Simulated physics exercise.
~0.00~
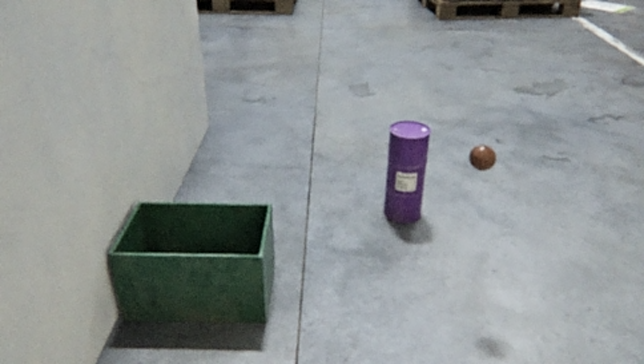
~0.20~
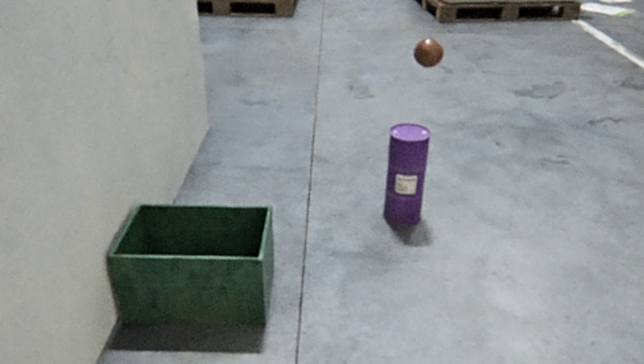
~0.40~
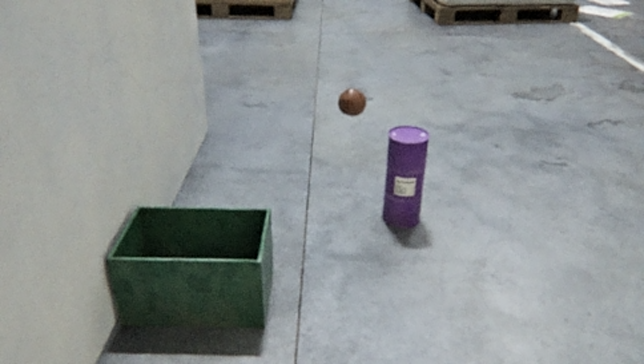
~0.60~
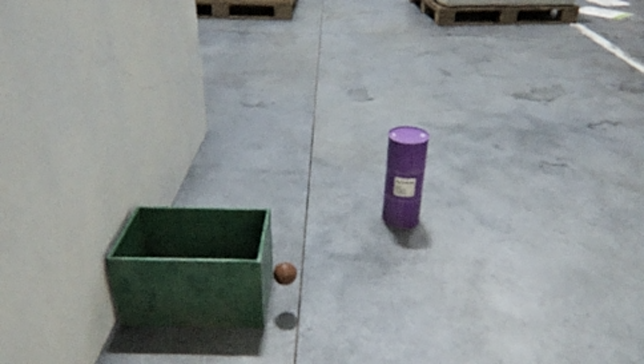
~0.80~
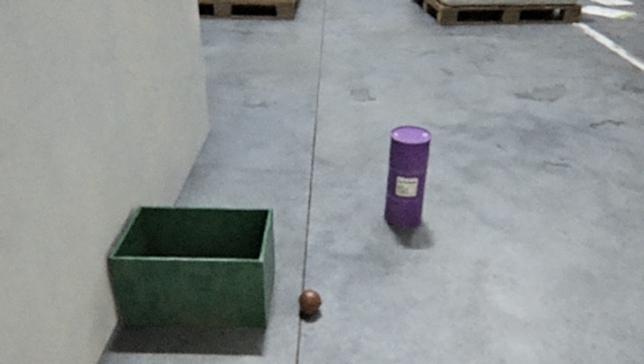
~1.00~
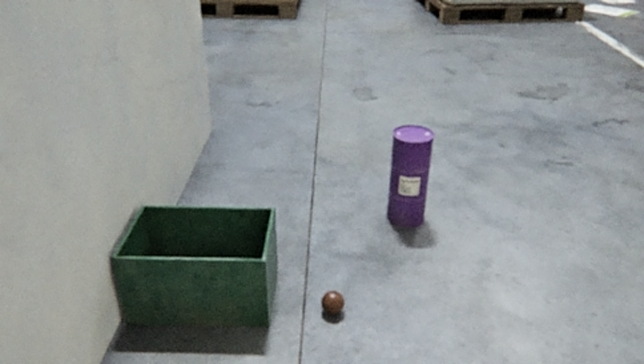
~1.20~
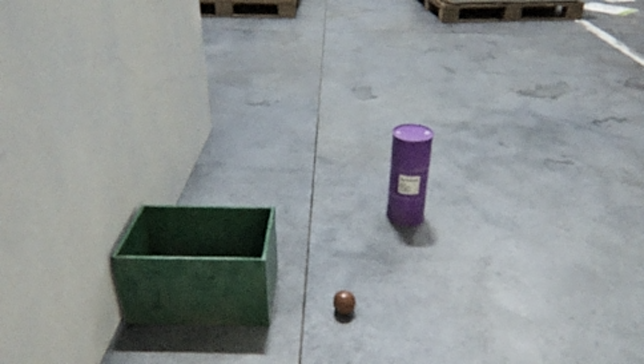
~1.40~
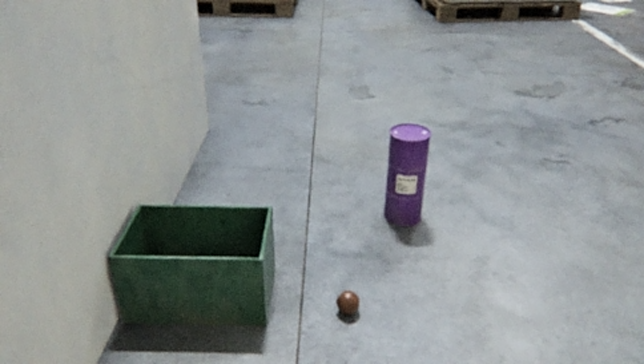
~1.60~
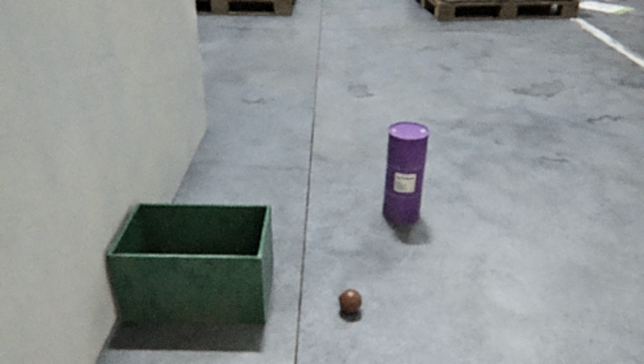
A small brown ball flew up and left past a standing purple canister, dropped beside the open green box, and landed on the floor outside it, then rolled a little to the right and stopped while the canister stayed upright.
